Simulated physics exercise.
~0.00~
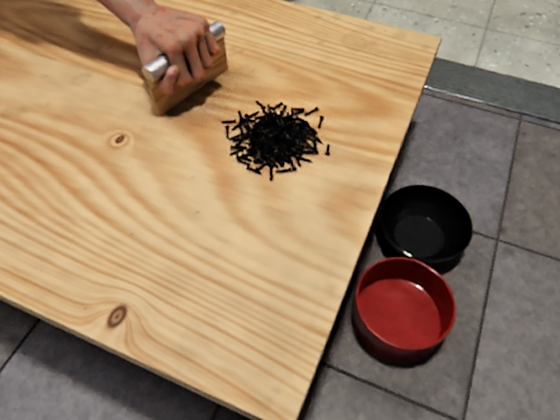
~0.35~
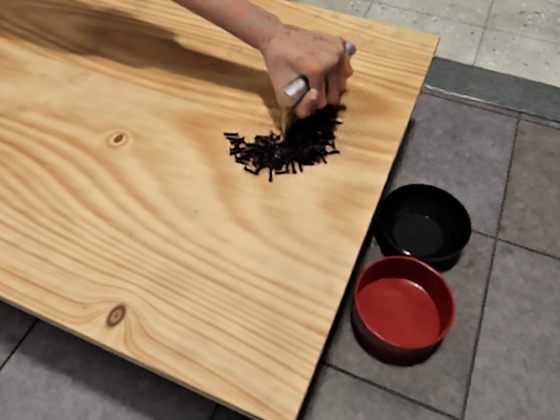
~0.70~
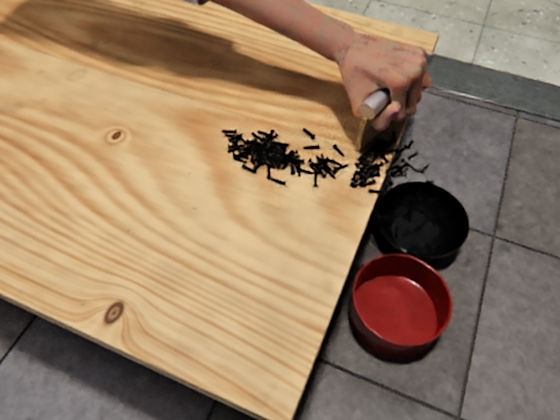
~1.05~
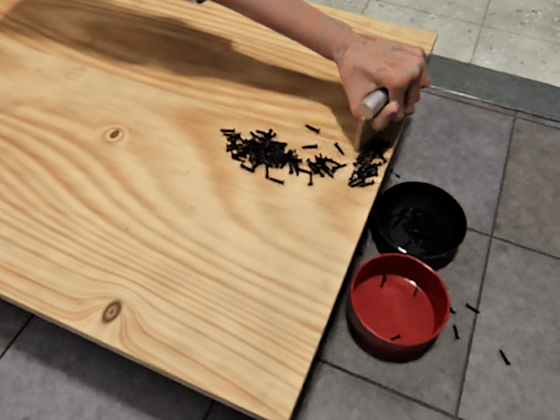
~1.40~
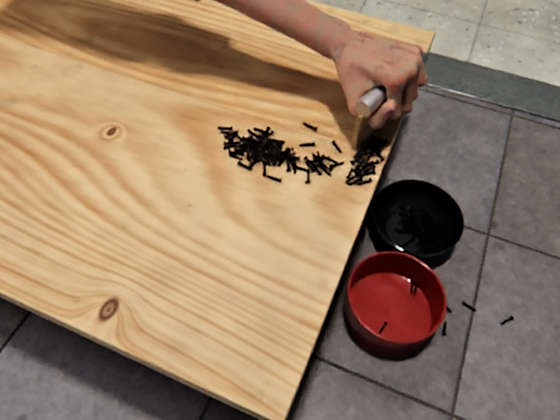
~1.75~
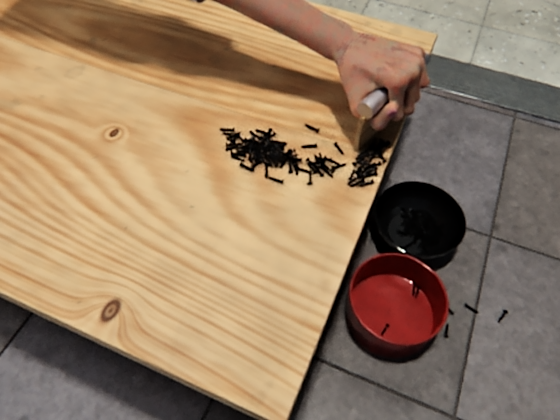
A hand sweeping black screws rightward across a wooden board, some dropping into black and red bowls, others scattering on tiles.
